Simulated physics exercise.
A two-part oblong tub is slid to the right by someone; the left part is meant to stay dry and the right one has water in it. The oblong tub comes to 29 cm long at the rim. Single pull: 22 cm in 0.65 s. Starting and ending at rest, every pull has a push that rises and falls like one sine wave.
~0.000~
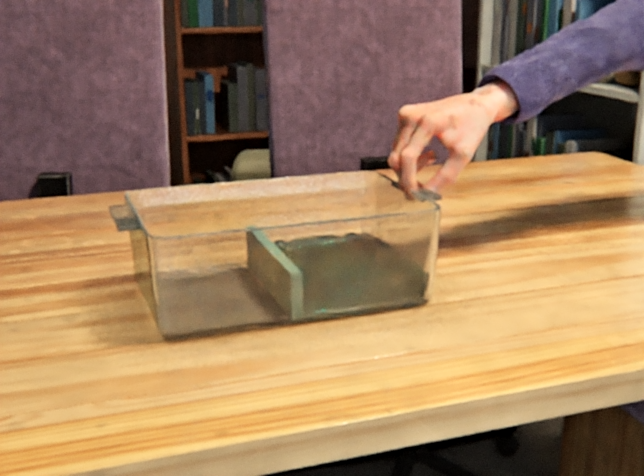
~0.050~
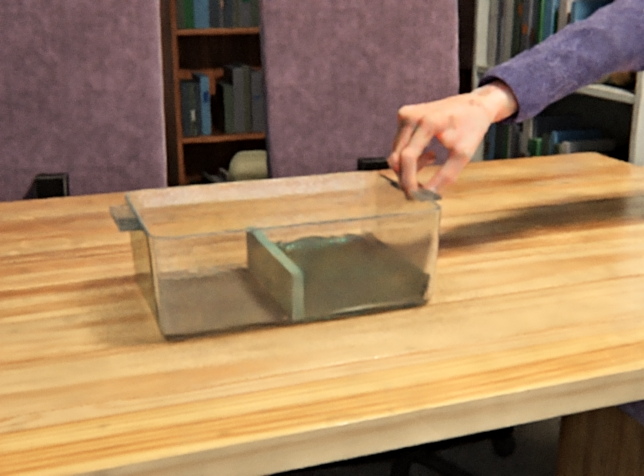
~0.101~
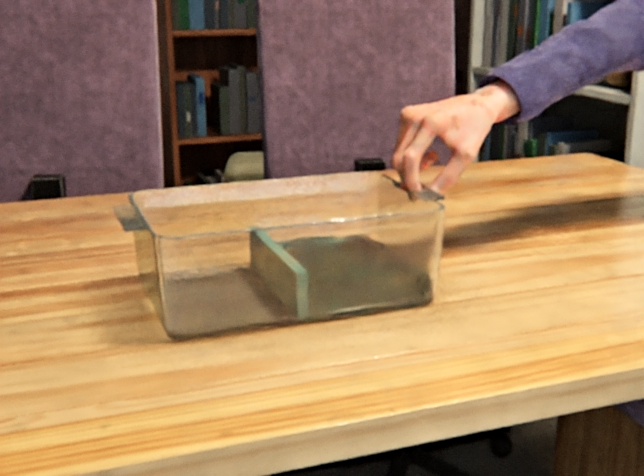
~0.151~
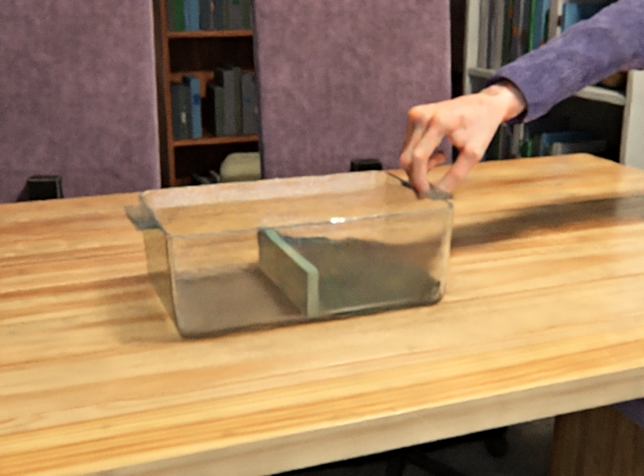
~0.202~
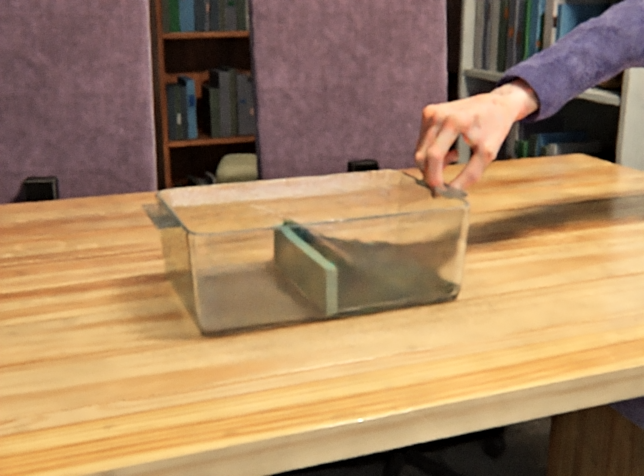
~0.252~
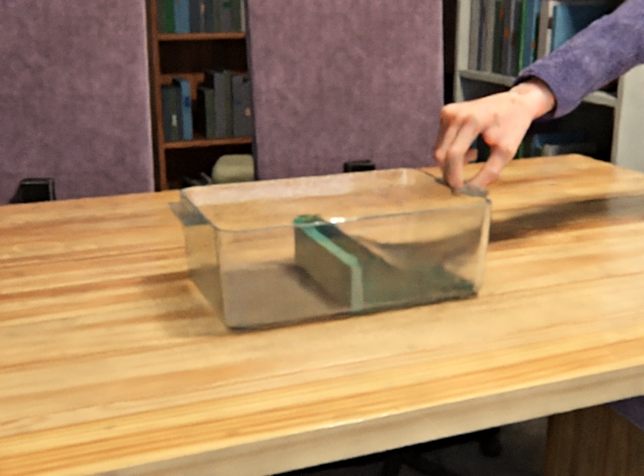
The clip opens on a clear oblong tub with a green divider, resting on a wooden table while a purple-sleeved hand grips its right end. The hand pulls it right, barely moving it at first, then faster, and the dark contents right of the divider slope upward toward it.
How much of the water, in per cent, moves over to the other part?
Roughly 14 per cent of it crosses over.
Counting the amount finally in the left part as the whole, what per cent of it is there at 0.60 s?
Estimate: Close to 50 in a hundred.
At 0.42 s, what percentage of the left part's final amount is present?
It comes to something like 50 per cent at that moment.
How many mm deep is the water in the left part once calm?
4 mm, roughly.
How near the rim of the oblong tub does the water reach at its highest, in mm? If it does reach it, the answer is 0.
It peaks some 0 mm below the rim.
By 0.42 s it has gone 17 cm; 7 per cent is on the left side and 0 is out of the oblong tub.
By 0.60 s it has gone 22 cm; 7 per cent is on the left side and 3 is out of the oblong tub.
By 0.77 s it has gone 22 cm; 7 per cent is on the left side and 3 is out of the oblong tub.
By 0.94 s it has gone 22 cm; 13 per cent is on the left side and 3 is out of the oblong tub.
At rest 14 per cent is on the left side and 3 is out of the oblong tub.
